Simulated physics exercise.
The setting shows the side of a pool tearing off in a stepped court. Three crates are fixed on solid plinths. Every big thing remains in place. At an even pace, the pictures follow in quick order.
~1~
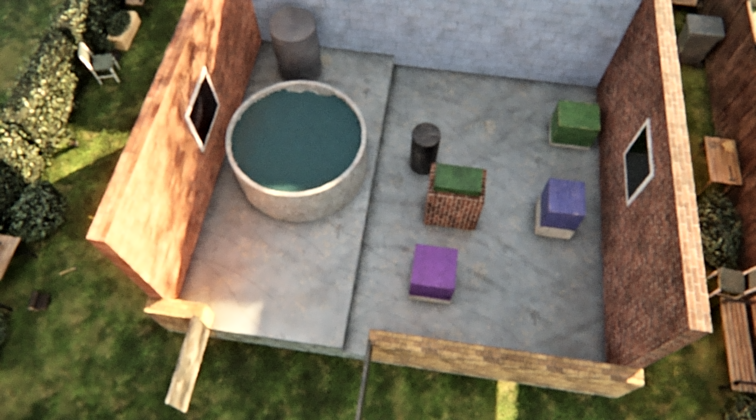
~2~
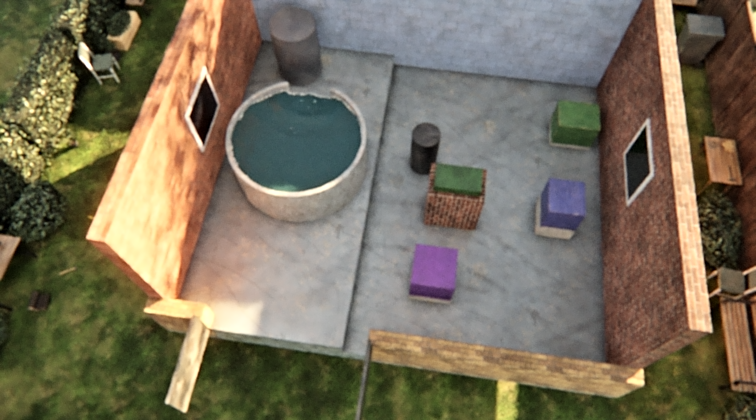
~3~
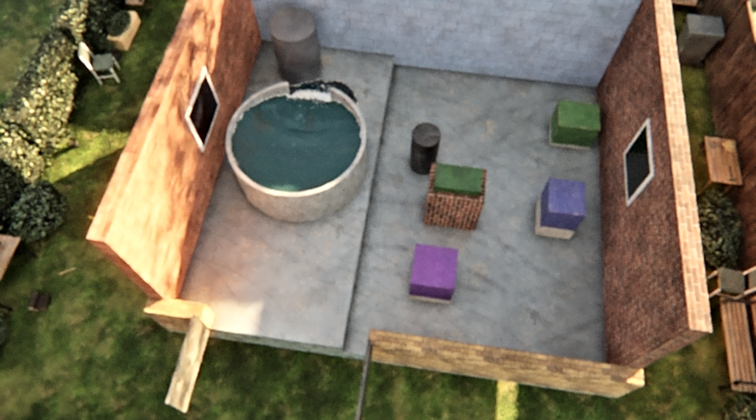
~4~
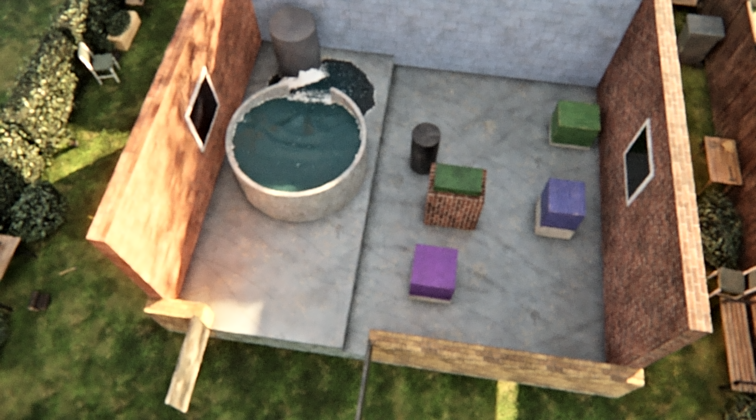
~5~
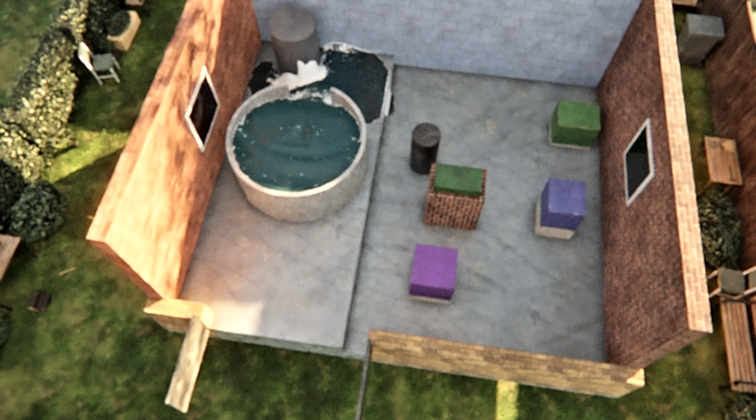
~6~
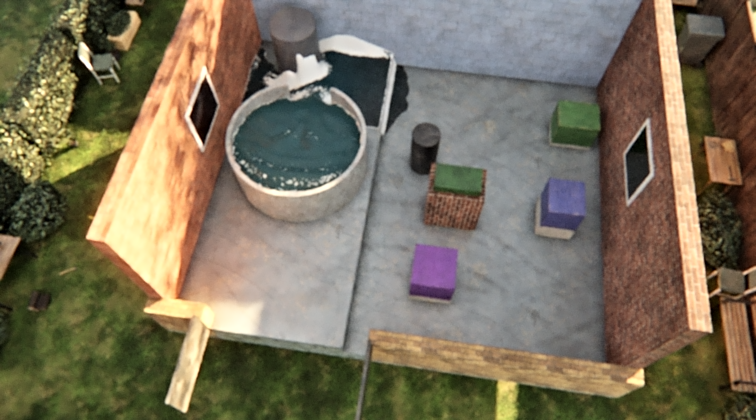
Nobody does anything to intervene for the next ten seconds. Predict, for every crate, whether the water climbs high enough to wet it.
At the end, the green crate is exposed; the purple crate is protected; the blue crate is protected.
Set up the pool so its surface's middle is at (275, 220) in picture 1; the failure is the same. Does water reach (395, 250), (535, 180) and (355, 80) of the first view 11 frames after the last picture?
Taking the three spots in order: Bare, bare, swamped.
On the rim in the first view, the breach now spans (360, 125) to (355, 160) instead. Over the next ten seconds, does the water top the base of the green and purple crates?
Green gets drenched; purple gets drenched.
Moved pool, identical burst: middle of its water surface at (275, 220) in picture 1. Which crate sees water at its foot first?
Answer: The green one.
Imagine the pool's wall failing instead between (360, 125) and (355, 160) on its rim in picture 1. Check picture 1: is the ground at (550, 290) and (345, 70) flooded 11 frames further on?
Submerged, waterless.
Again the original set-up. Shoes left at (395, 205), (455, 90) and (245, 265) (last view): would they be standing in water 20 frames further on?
Going through them in order, I'd say clear, drenched and drenched.
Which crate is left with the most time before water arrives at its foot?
That's the purple one.
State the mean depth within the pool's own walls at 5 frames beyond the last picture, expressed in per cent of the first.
It comes to some 72 percent.
A moment on, water covers 15 % of the floor; the green crate not reached, the purple crate not reached, the blue crate not reached.
Next, water covers 30 % of the floor; the green crate water round its plinth, the purple crate not reached, the blue crate not reached.
Then, water covers 50 % of the floor; the green crate water round its plinth, the purple crate not reached, the blue crate water round its plinth.
Later, water covers 75 % of the floor; the green crate water round its plinth, the purple crate water round its plinth, the blue crate water round its plinth.
In the end, water covers 90 % of the floor; the green crate was topped, the purple crate stayed above the water, the blue crate stayed above the water.
